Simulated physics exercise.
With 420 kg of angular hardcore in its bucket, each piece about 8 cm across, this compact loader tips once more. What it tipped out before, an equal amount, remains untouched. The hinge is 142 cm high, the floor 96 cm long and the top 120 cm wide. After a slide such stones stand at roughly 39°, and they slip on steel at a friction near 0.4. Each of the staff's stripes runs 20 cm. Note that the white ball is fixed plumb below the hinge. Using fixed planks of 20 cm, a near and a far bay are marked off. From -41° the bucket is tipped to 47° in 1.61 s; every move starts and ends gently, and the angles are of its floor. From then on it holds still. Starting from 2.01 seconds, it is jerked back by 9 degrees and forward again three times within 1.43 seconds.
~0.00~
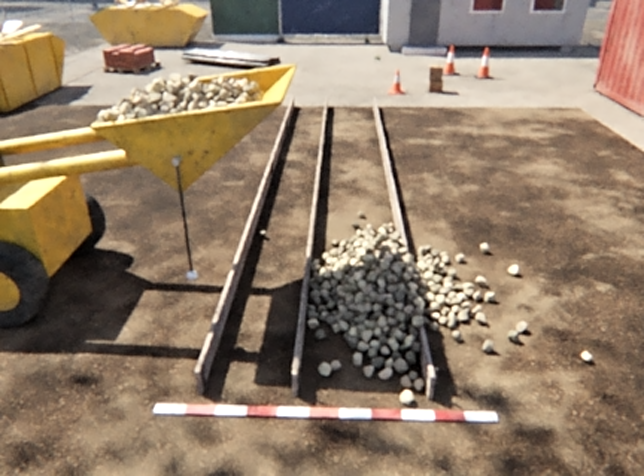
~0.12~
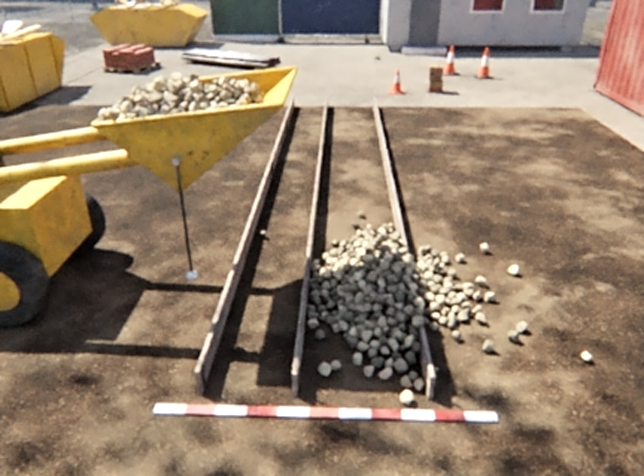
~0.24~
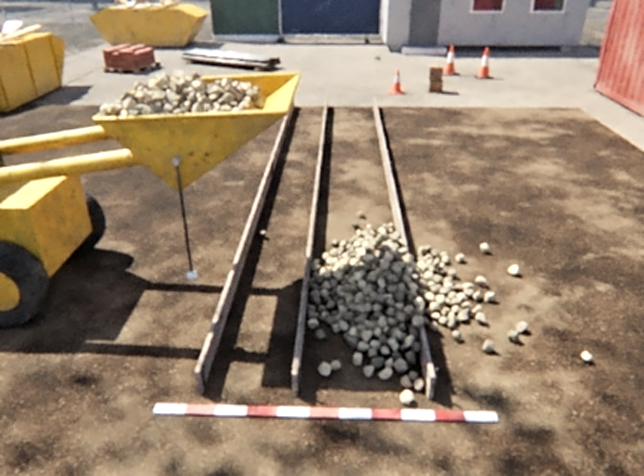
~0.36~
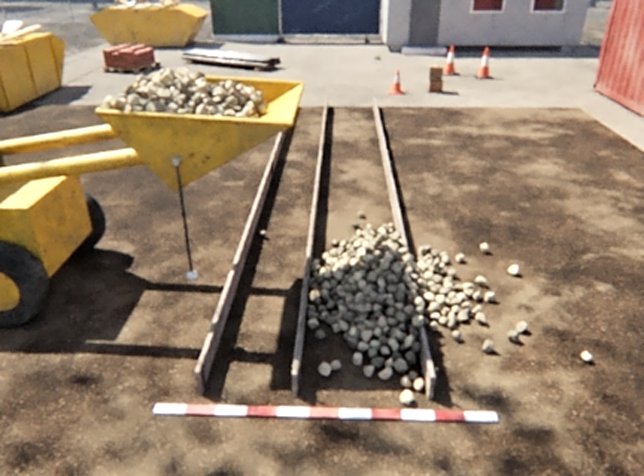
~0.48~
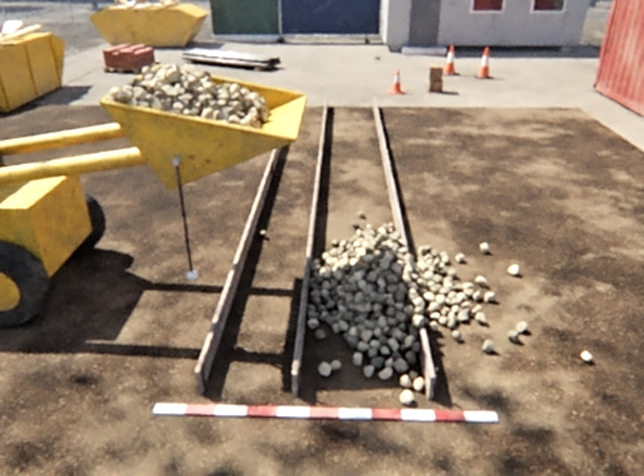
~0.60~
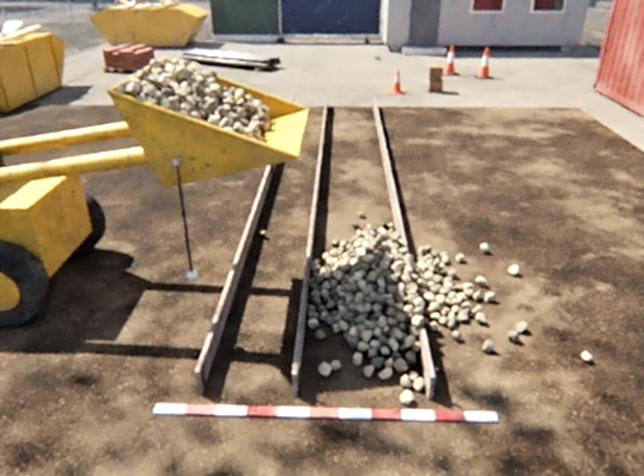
In the video, a yellow loader at left, its bucket heaped with pale stones, steadily rotates the bucket so its right lip lowers and its back rises; the load shifts slightly, while a stone pile across the boards stays still.
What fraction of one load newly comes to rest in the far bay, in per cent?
About 49 per cent.
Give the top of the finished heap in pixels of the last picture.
The top of the heap sits near (316, 255).
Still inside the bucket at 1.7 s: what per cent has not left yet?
About 30 per cent is held.
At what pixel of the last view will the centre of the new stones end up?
Centre at roughly (304, 278).
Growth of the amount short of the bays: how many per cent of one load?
That comes to about 0 % of a load.
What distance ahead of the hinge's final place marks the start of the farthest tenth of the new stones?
About 110 cm.
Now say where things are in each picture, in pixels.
In the first picture, the bucket is at -41°, its lip at (281, 102); the top of the load is at (178, 84). The earlier load is highest near (390, 263), 33 cm above ground level, 87 % in the far bay, 14 % past the last board.
In the second picture, lip at (283, 105), floor tilted -40°, highest stones at (175, 83); the stones move at 0.1 m/s on average.
In the third picture, the bucket is at -36°, its lip at (287, 112); the top of the load is at (173, 81); the stones move at 0.2 m/s on average.
In the fourth picture, the bucket is at -30°, its lip at (292, 124); the top of the load is at (166, 78); the stones move at 0.3 m/s on average.
In the fifth picture, lip at (296, 140), floor tilted -22°, highest stones at (168, 72); the stones move at 0.3 m/s on average.
In the sixth picture, lip at (298, 157), floor tilted -13°, highest stones at (168, 68); the stones move at 0.4 m/s on average.
After 1.2 s the floor is at 33°; in per cent of one load, 99 in the bucket, 2 in the near bay, 87 in the far bay, 14 past the last board; the foremost stones are at (506, 298).
After 1.7 s the floor is at 47°; in per cent of one load, 29 in the bucket, 53 in the near bay, 105 in the far bay, 14 past the last board; the foremost stones are at (506, 298).
After 3.9 s the floor is at 47°; in per cent of one load, 0 in the bucket, 51 in the near bay, 136 in the far bay, 14 past the last board; the foremost stones are at (506, 298).
After 6.6 s the floor is at 47°; in per cent of one load, 0 in the bucket, 51 in the near bay, 136 in the far bay, 14 past the last board; the foremost stones are at (506, 298). Net gain in the far bay, 49.
